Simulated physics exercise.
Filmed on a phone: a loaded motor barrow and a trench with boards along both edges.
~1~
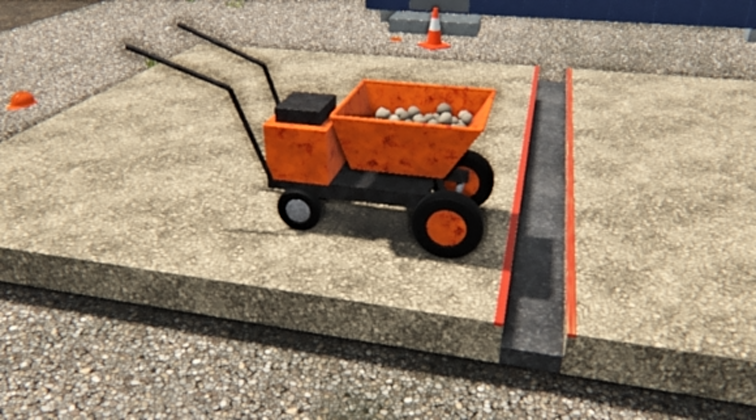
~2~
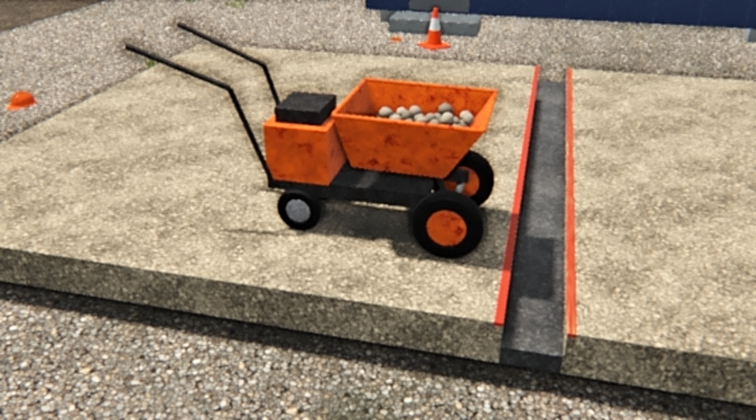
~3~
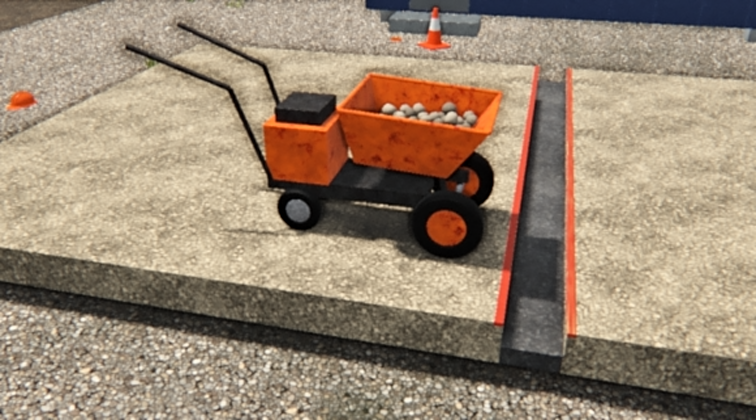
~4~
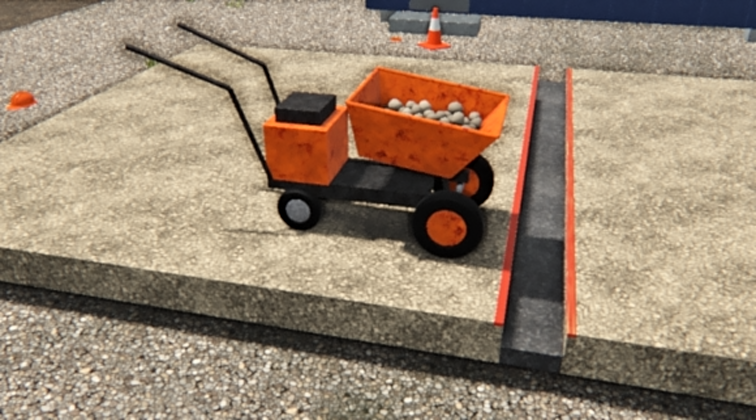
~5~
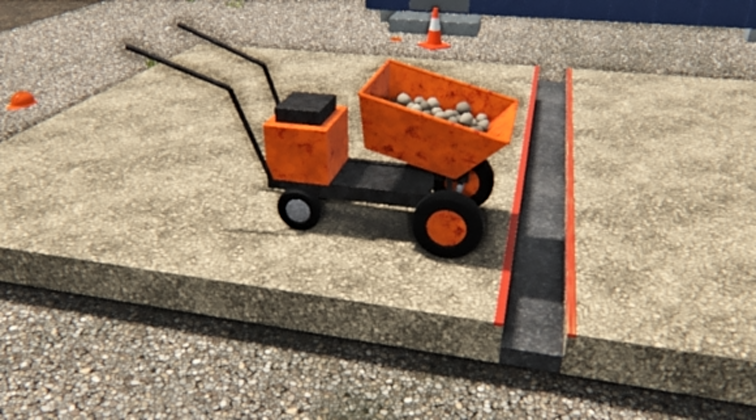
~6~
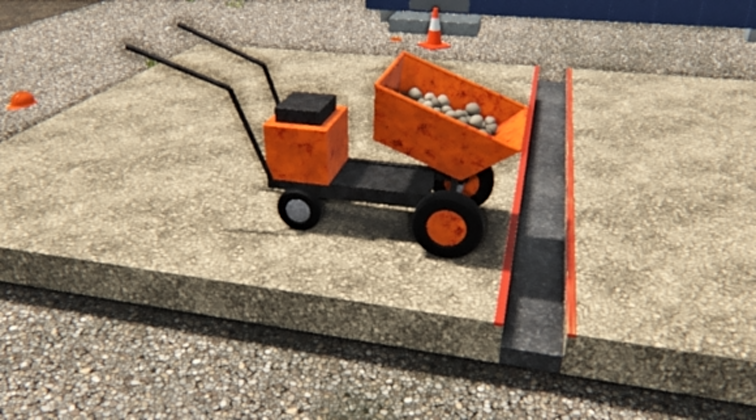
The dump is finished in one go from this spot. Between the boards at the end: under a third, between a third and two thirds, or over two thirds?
The trench takes under a third.
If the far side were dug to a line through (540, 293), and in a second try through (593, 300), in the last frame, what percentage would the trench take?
First some 0, then 70 per cent.
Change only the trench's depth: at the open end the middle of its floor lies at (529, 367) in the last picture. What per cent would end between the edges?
Roughly 30 in a hundred.
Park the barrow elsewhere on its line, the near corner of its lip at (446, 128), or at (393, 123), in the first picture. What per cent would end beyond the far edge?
About 10 and 0 per cent.
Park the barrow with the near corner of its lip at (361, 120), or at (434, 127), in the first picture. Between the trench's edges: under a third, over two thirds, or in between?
First less than a third, then beyond two thirds.
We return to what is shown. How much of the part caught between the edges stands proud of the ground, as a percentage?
Close to 10 per cent.
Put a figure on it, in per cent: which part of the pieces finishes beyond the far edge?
Roughly 75 in a hundred.
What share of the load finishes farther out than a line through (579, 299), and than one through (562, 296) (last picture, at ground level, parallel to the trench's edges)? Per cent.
Roughly 60 per cent, and 70 per cent.
Just after the last frame, skip tipped steeply; every one in the skip.
A moment on, skip tipped right over; the larger part in the skip; just a few in or heaped over the trench; roughly a quarter beyond it; just a few falling.
Further on, skip tipped right over; about a tenth in the skip; about a tenth in or heaped over the trench; the larger part beyond it.
When it is over, skip tipped right over; just a few in the skip; roughly a quarter in or heaped over the trench; the larger part beyond it.
